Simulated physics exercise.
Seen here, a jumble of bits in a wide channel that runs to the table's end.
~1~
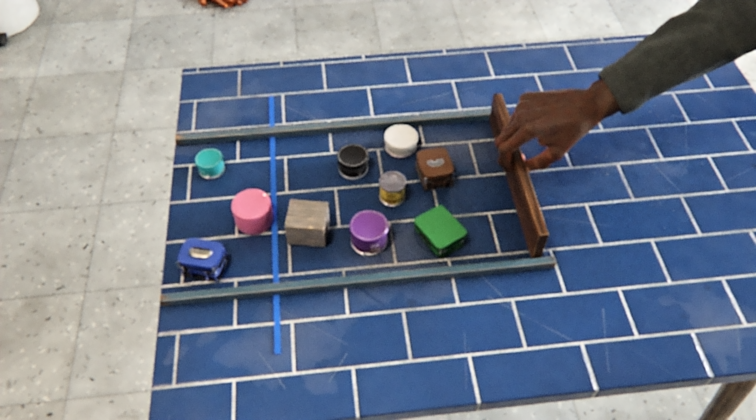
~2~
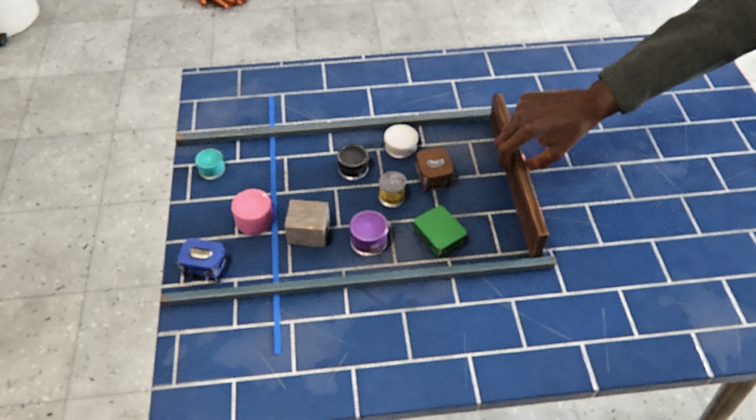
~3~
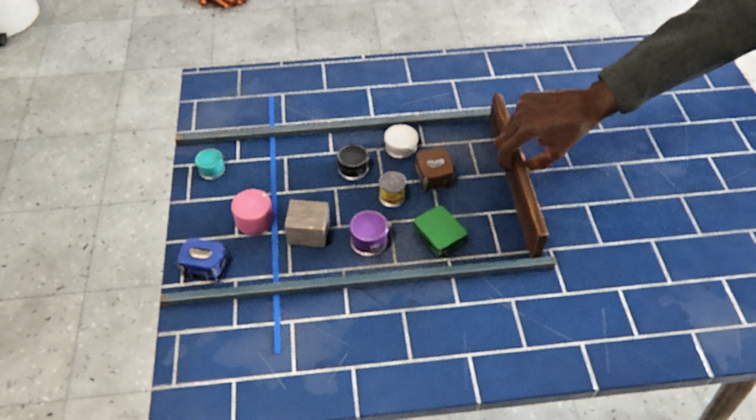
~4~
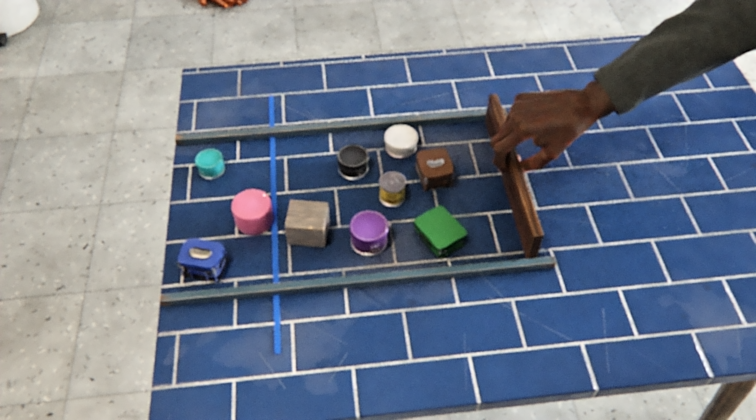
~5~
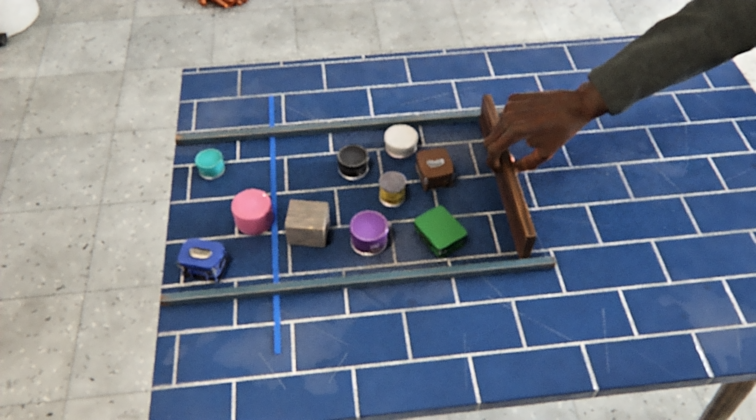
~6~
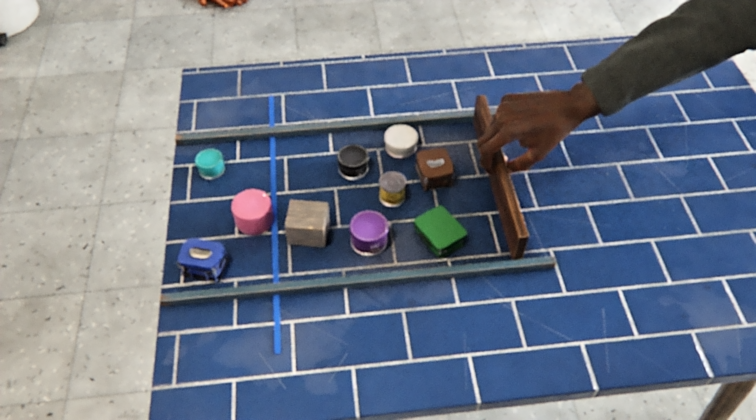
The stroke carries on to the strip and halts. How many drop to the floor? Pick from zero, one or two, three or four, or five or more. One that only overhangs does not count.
As it turns out, the number that fall off is zero.
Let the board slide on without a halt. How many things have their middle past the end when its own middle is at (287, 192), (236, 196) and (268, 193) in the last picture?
It would be 0, 1 and 0.
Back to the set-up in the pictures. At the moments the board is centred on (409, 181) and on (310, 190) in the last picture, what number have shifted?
By then 5, and 8.
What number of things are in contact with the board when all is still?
4 of them.
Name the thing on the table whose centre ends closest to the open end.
It is the blue case.
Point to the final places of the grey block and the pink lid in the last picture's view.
Near (221, 224) and (220, 195).
Soon after, none off yet; blue case at rest near (203, 260); turquoise pot at rest near (210, 164); pink lid at rest near (253, 212).
At rest, the number that fall off is zero.
